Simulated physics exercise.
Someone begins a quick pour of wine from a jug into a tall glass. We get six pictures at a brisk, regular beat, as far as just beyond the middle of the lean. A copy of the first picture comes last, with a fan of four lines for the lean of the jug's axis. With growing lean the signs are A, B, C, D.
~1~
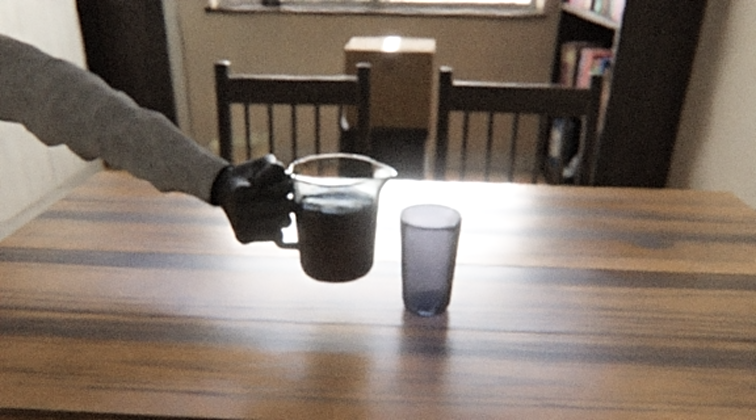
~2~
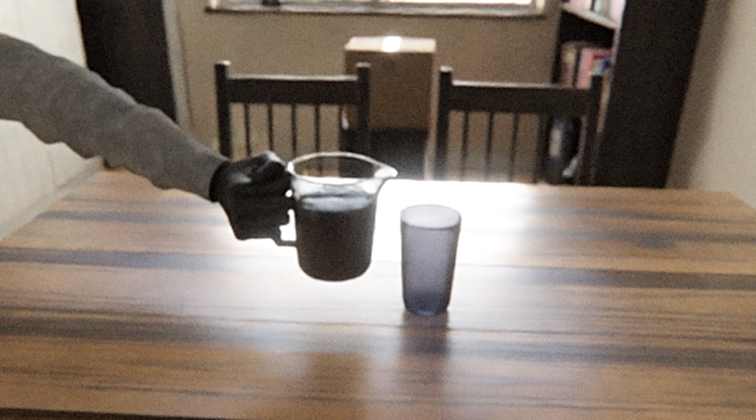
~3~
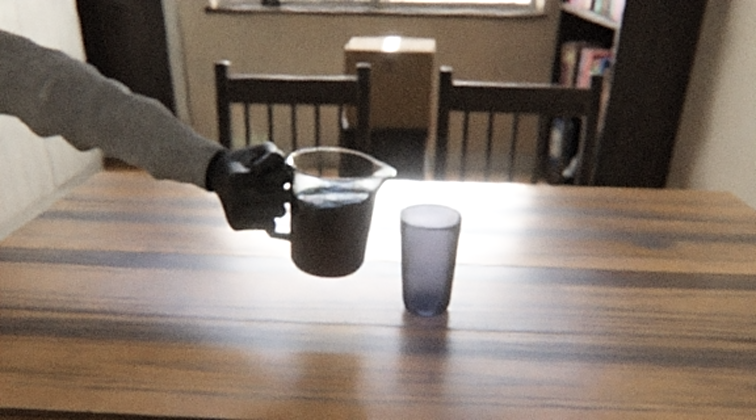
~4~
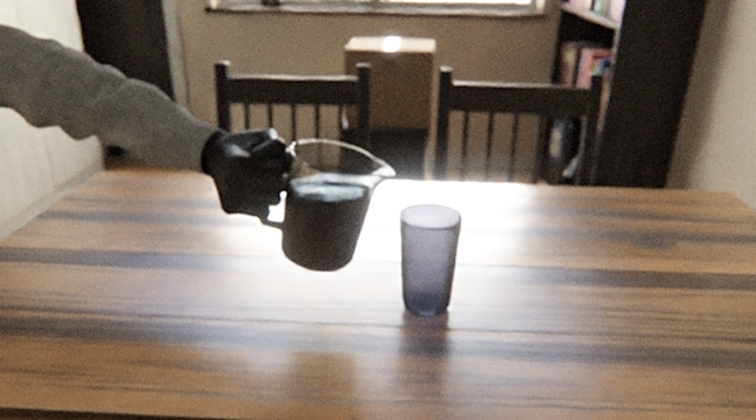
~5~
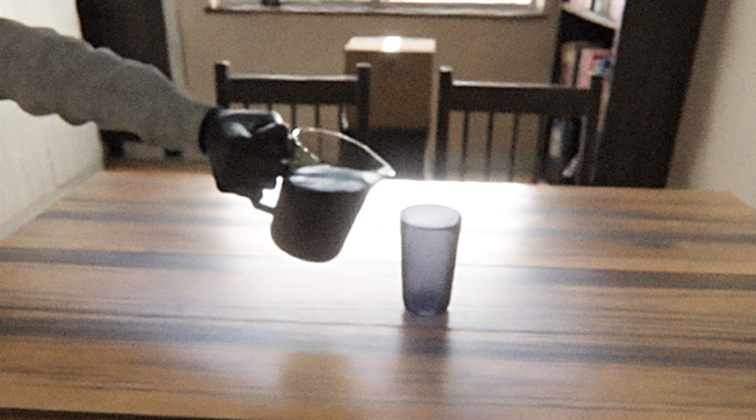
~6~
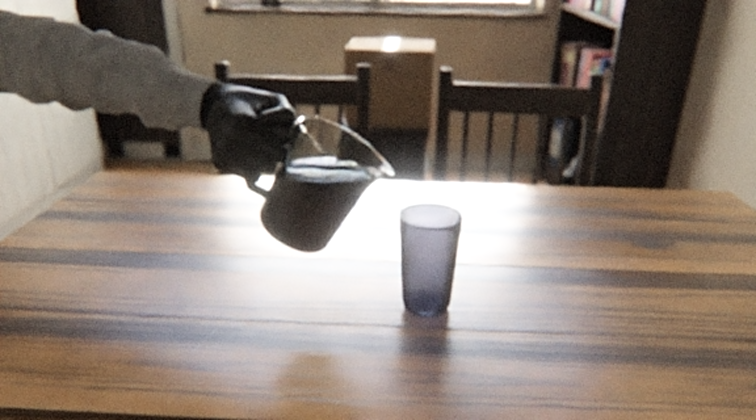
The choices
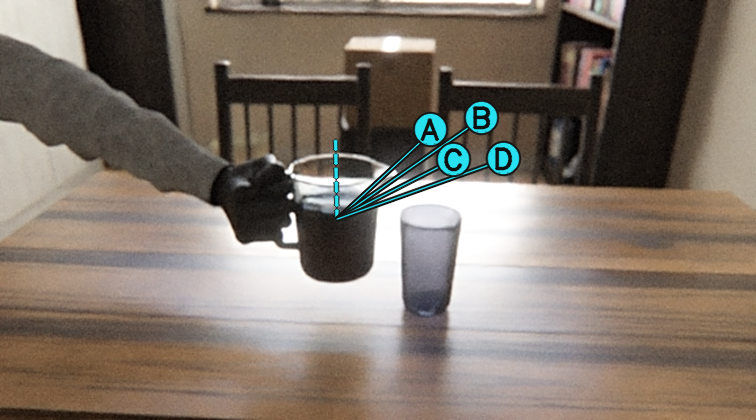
The video shows a black-gloved hand holding a clear jug of dark liquid beside a tall glass on a wooden table. The jug starts upright, then gradually tilts rightward toward the glass, with no liquid leaving it.
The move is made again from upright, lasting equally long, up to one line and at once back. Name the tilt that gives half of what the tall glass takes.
Best: C.
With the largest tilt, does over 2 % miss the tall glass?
No.
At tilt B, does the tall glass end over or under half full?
Under.
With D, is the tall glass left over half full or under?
Over half.
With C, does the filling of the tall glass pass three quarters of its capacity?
No, it does not.
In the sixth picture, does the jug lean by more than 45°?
No, it does not.
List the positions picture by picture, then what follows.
Upright, lip at (394, 173); rim of the tall glass round (431, 215); nothing has left yet, in the first picture.
Upright, lip at (394, 173); nothing has left yet, in the second picture.
Tipped about 6°, lip at (394, 173); nothing has left yet, in the third picture.
Tipped about 12°, lip at (393, 173); nothing has left yet, in the fourth picture.
Tipped about 20°, lip at (393, 173); nothing has left yet, in the fifth picture.
Tipped about 28°, lip at (393, 173); nothing has left yet, in the sixth picture.
On the marked copy, A at (419, 142); B at (468, 127); C at (438, 167); D at (488, 165).
Choosing A, the tall glass ends with about 12 % of what it can hold.
Choosing B, the tall glass ends with about 26 % of what it can hold.
Choosing C, the tall glass ends with about 47 % of what it can hold.
Choosing D, the tall glass ends with about 72 % of what it can hold.
